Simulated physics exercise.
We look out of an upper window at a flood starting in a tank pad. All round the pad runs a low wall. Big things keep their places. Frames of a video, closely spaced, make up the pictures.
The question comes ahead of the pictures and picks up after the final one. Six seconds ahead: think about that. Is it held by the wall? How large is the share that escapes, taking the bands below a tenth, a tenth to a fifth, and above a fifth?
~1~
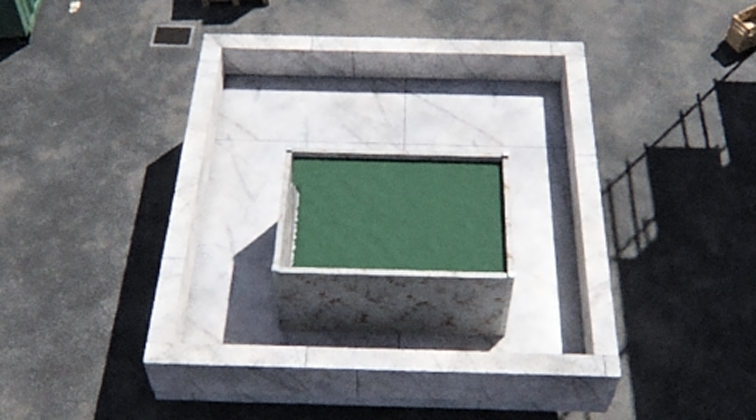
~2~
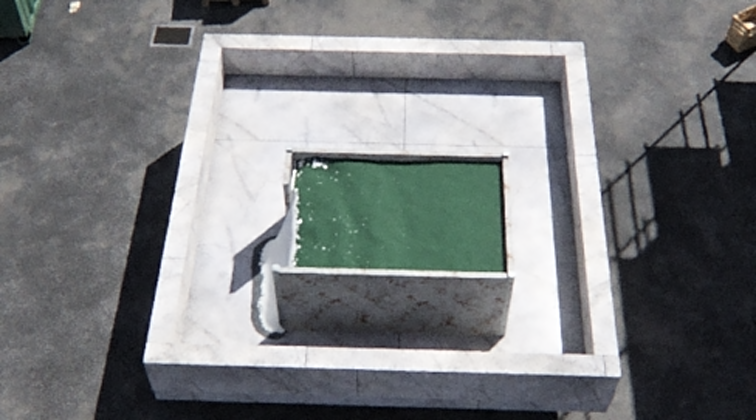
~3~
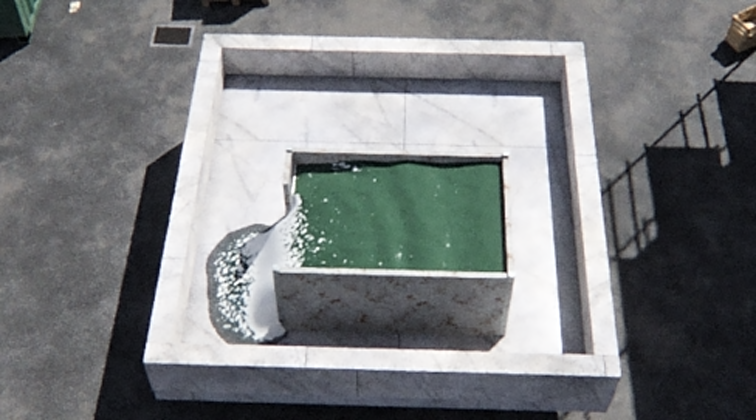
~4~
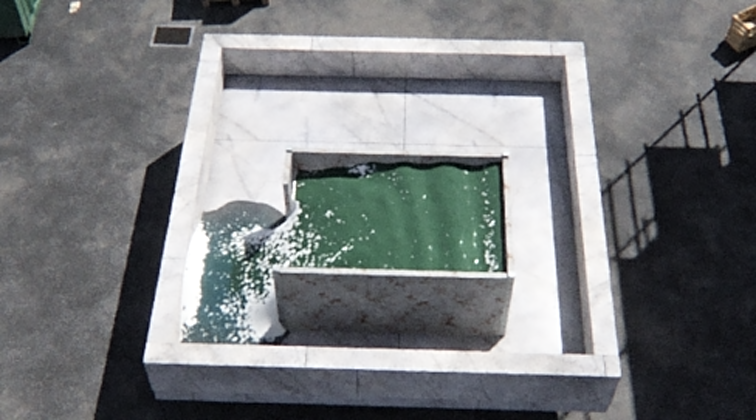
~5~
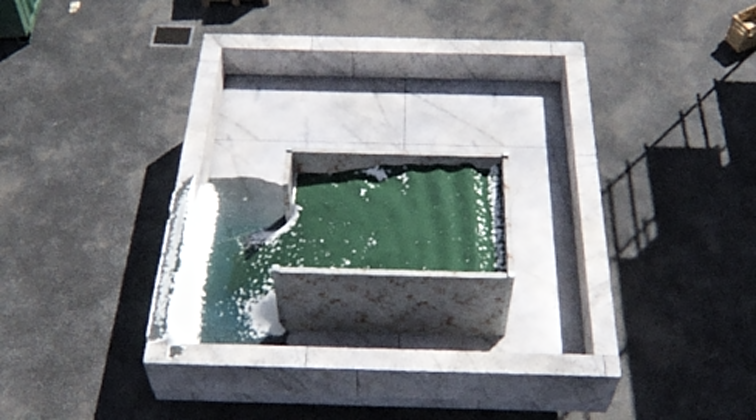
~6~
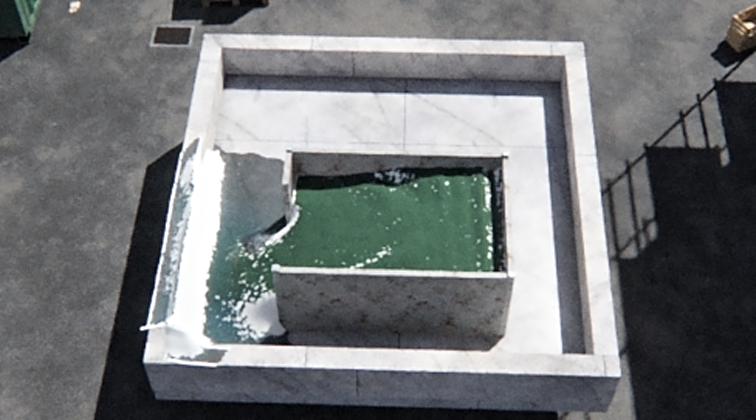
The loss will land in the tenth-to-fifth band.
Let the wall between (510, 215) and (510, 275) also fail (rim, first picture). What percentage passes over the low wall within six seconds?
About 10 %.
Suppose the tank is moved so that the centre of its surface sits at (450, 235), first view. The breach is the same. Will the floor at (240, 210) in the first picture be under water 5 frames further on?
Check at the given point - inundated.
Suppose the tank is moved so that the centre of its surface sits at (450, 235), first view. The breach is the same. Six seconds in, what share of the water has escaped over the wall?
Share noted: About 10 %.
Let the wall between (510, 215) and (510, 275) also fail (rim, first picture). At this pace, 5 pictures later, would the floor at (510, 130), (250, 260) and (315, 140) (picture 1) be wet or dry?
In that order: Awash, no water, not flooded.
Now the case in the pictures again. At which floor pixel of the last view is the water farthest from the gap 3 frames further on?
Roughly at (225, 82).
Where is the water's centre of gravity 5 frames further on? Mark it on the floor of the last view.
Centre of mass: Roughly (330, 271).
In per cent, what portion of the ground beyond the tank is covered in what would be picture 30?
Roughly 90 per cent.
A moment on, water covers 25 % of the floor; the low wall has let 2 % over.
Next, water covers 30 % of the floor; the low wall has let 6 % over.
Then, water covers 60 % of the floor; the low wall has let 13 % over.
Later, water covers 70 % of the floor; the low wall has let 13 % over.
In the end, water covers 75 % of the floor; the low wall has let 13 % over.
